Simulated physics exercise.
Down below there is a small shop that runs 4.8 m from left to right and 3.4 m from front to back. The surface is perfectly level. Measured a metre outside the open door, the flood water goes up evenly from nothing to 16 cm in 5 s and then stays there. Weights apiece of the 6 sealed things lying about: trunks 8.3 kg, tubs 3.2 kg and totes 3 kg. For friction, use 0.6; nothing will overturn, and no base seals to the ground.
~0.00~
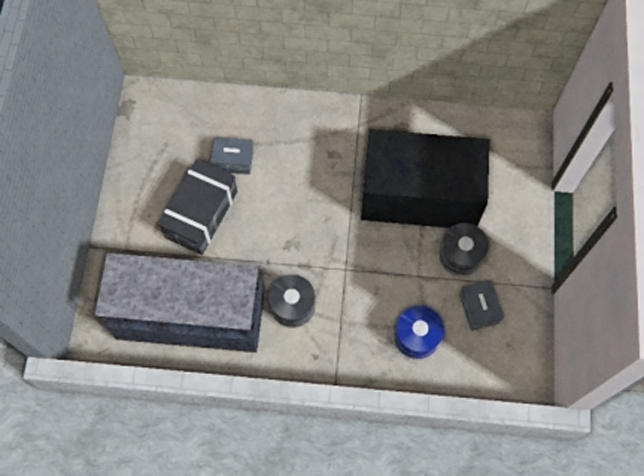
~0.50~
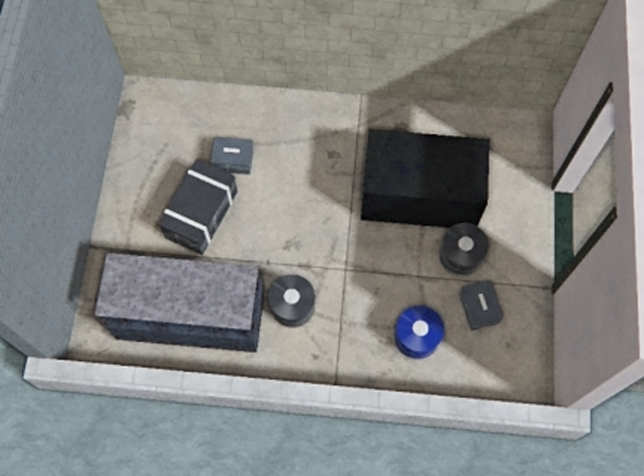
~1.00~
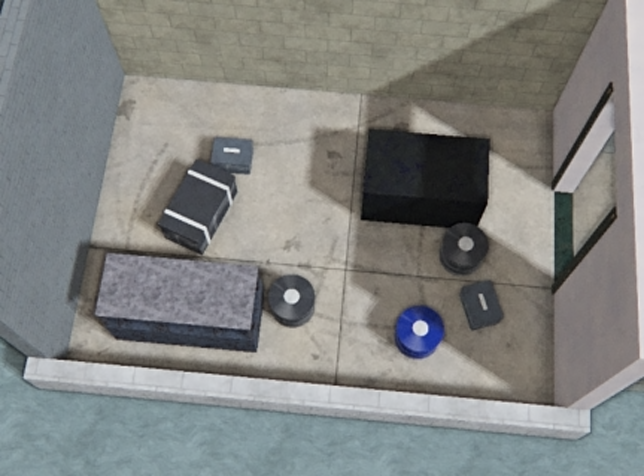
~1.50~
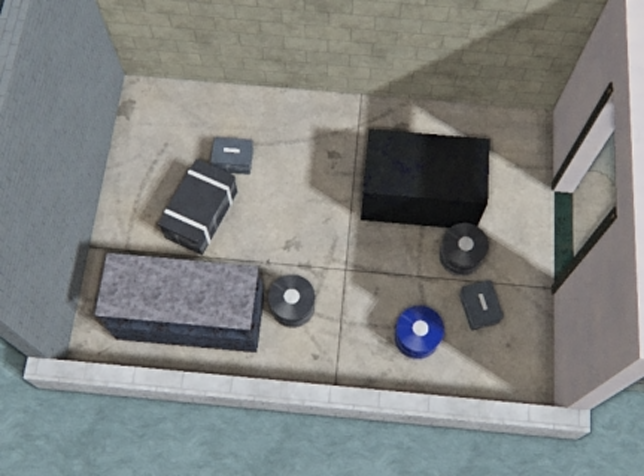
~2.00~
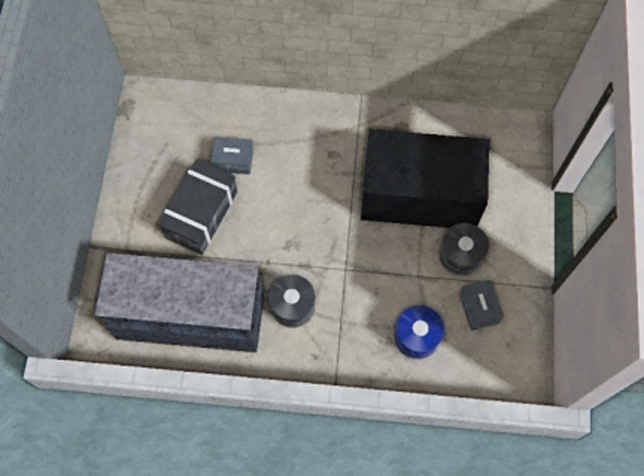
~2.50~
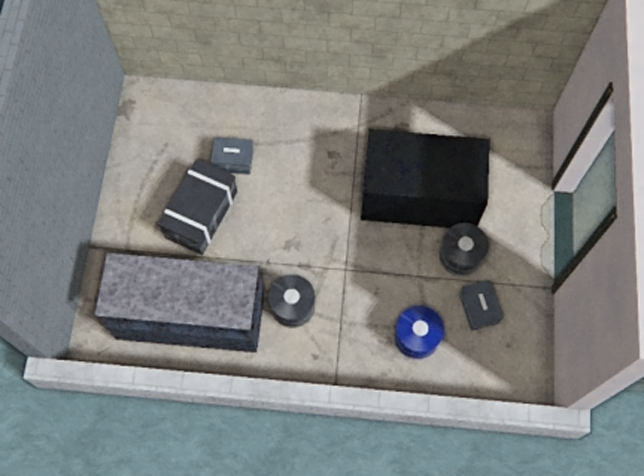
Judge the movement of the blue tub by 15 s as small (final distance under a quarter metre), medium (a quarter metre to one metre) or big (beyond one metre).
It is big.
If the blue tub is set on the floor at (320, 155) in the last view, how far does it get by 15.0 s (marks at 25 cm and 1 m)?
Here it goes just a bit.
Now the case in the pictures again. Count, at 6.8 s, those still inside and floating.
That would be 2 of them.
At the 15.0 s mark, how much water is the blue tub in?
8 cm or so.
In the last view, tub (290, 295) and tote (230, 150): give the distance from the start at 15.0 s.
120 cm, 100 cm.
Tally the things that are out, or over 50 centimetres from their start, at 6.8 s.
At that moment it comes to 2.
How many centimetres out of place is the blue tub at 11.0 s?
By that time, close to 150 cm.
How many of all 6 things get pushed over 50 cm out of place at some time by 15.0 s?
Count: 6.
After 3.5 s the blue tub is near (420, 328), 0.0 m from its start, aground; 0 afloat.
After 6.8 s the blue tub is near (396, 370), 0.5 m from its start, afloat; 2 afloat.
After 11.0 s the blue tub is near (267, 239), 1.7 m from its start, afloat; 6 afloat.
After 15.0 s the blue tub is near (160, 233), 2.7 m from its start, afloat; 6 afloat.
